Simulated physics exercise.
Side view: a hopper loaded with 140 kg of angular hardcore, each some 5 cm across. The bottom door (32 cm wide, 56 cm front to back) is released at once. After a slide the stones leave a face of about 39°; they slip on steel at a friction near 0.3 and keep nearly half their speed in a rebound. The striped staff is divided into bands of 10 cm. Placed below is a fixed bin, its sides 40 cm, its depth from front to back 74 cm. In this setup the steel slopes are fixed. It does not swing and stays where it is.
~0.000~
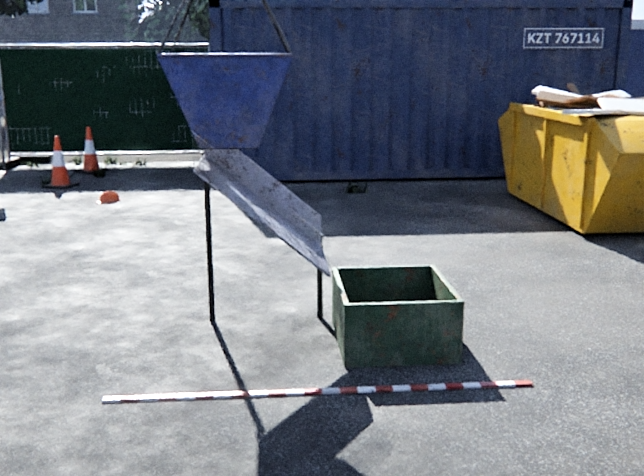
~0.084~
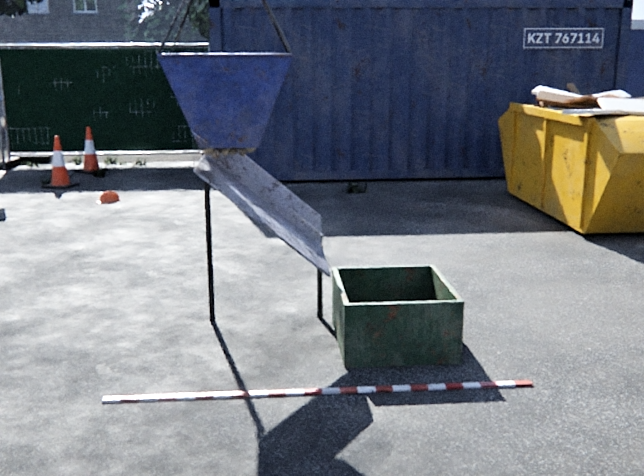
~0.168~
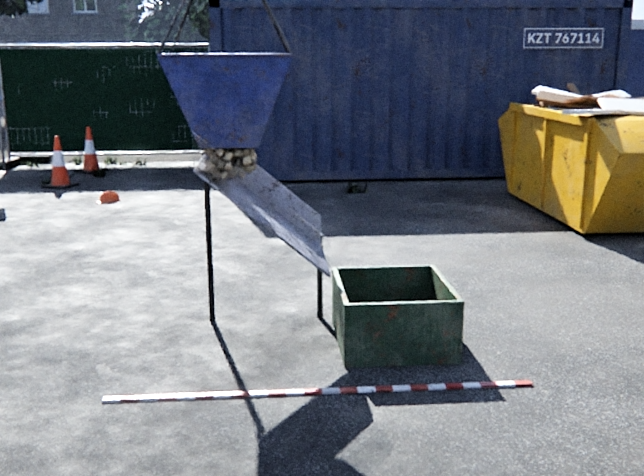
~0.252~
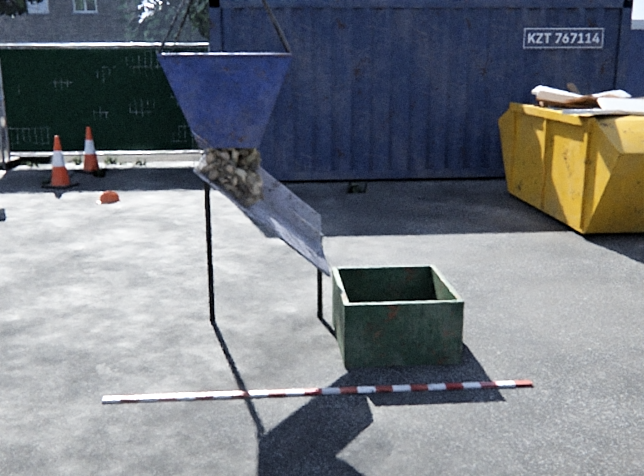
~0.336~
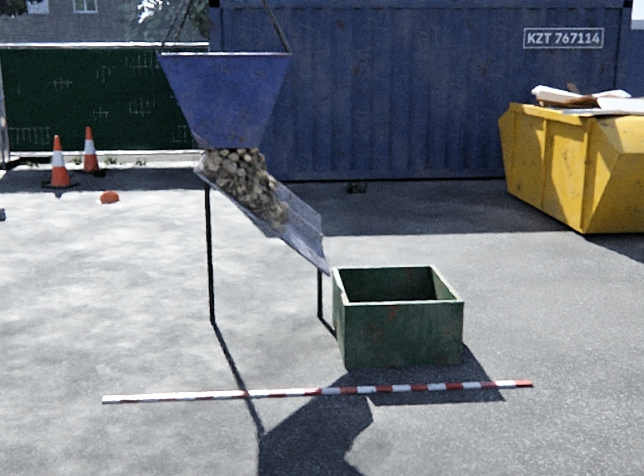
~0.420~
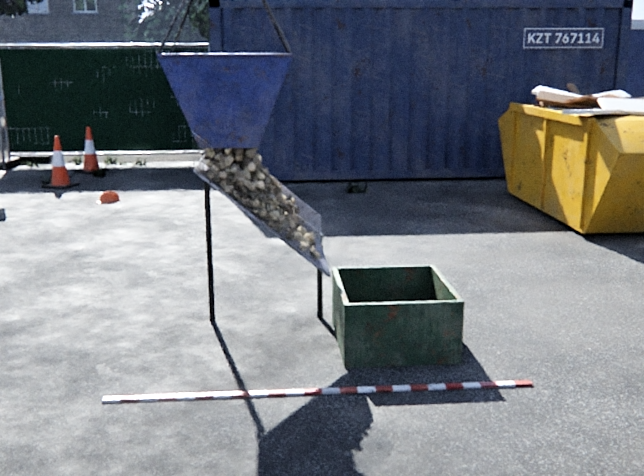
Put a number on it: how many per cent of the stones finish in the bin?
Around 100 per cent finish in the bin.
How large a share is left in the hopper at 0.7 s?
Some 0 per cent is still held.
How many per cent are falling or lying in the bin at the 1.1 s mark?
At that moment: About 75 %.
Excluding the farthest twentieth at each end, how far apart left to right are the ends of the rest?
Roughly 60 cm.
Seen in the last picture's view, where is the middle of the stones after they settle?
Around (393, 320).
After 0.7 s, 2 % in the hopper, 70 % on the steel, 10 % falling or lying left of the bin, 18 % falling or lying in the bin; the stones farthest right are at (414, 330).
After 1.1 s, 0 % in the hopper, 19 % on the steel, 6 % falling or lying left of the bin, 75 % falling or lying in the bin; the stones farthest right are at (439, 325).
After 1.7 s, 0 % in the hopper, 100 % falling or lying in the bin; the stones farthest right are at (435, 315).
After 2.6 s, 0 % in the hopper, 100 % falling or lying in the bin; the stones farthest right are at (436, 319).
After 4.5 s, 0 % in the hopper, 100 % in the bin; the stones farthest right are at (436, 319).
